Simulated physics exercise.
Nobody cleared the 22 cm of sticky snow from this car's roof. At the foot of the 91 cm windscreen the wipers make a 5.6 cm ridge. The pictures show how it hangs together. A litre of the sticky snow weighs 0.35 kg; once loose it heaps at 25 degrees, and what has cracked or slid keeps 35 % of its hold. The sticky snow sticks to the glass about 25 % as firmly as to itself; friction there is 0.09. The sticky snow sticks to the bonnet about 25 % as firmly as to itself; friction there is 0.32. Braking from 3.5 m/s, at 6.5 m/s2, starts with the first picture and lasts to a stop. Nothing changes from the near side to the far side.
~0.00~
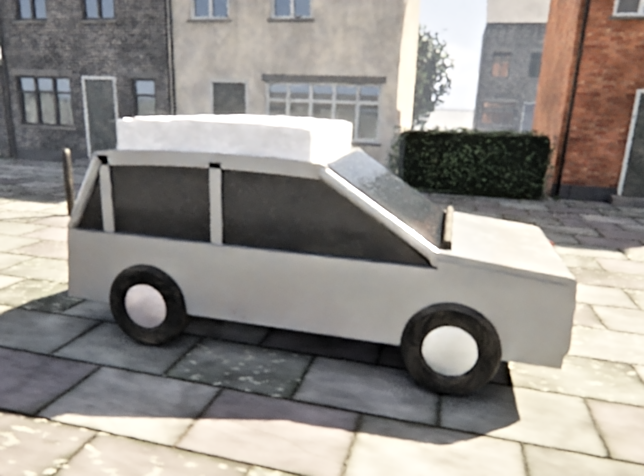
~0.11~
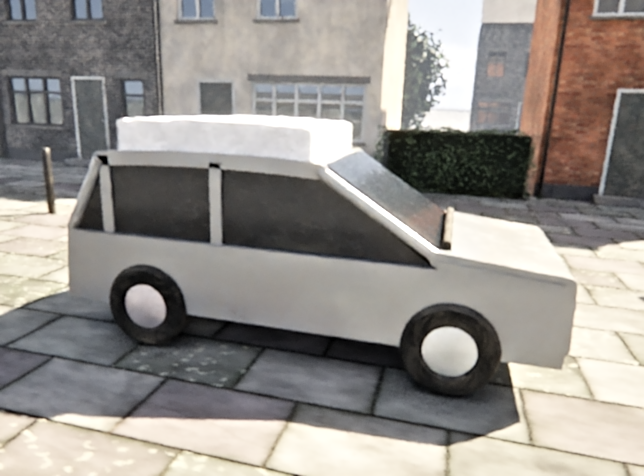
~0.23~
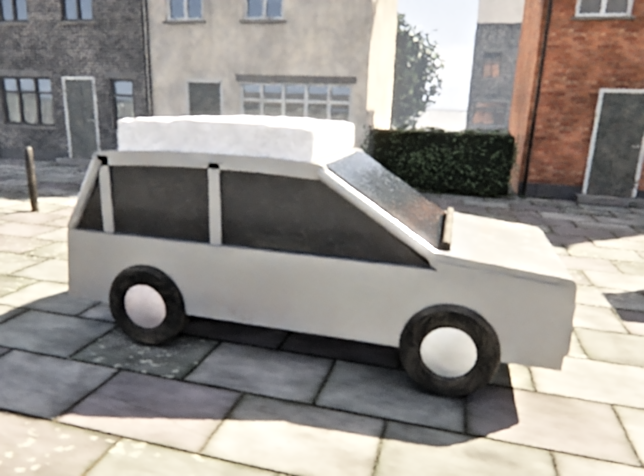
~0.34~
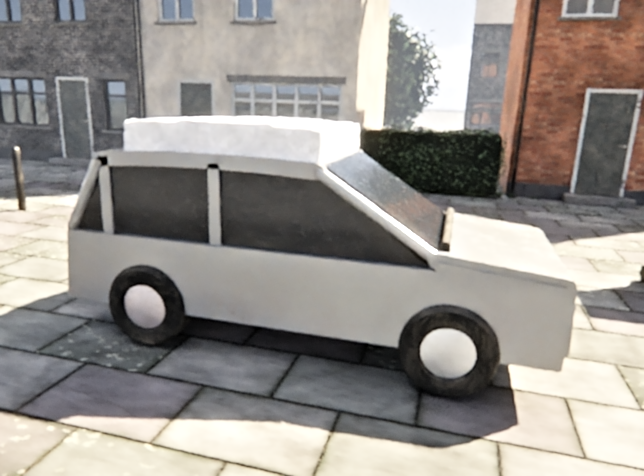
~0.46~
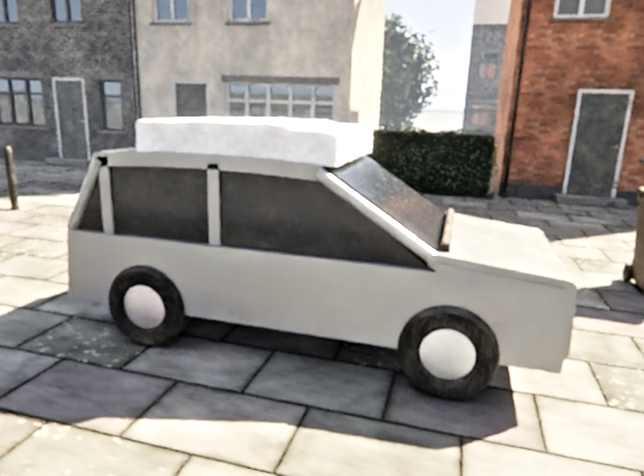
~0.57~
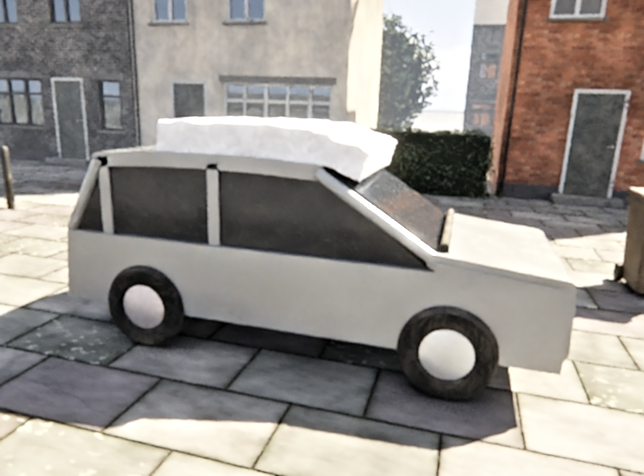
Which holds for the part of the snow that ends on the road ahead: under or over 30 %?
The result is over 30 %.
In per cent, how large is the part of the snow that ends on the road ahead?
Near 50 %.
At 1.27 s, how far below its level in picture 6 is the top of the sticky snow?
Some 5 cm.
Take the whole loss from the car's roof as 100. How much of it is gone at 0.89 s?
About 60 %.
After 0.89 s, 40 % of the snow is on the roof, 48 % on the glass, 12 % on the bonnet and none has gone off the nose.
After 1.27 s, 8 % of the snow is on the roof, 43 % on the glass, 46 % on the bonnet and 4 % has gone off the nose.
After 1.66 s, none of the snow is on the roof, 26 % on the glass, 56 % on the bonnet and 18 % has gone off the nose.
After 2.04 s, none of the snow is on the roof, 15 % on the glass, 49 % on the bonnet and 36 % has gone off the nose.
After 2.70 s, at the end, none of the snow is on the roof, 15 % on the glass, 37 % on the bonnet and 48 % has gone off the nose.
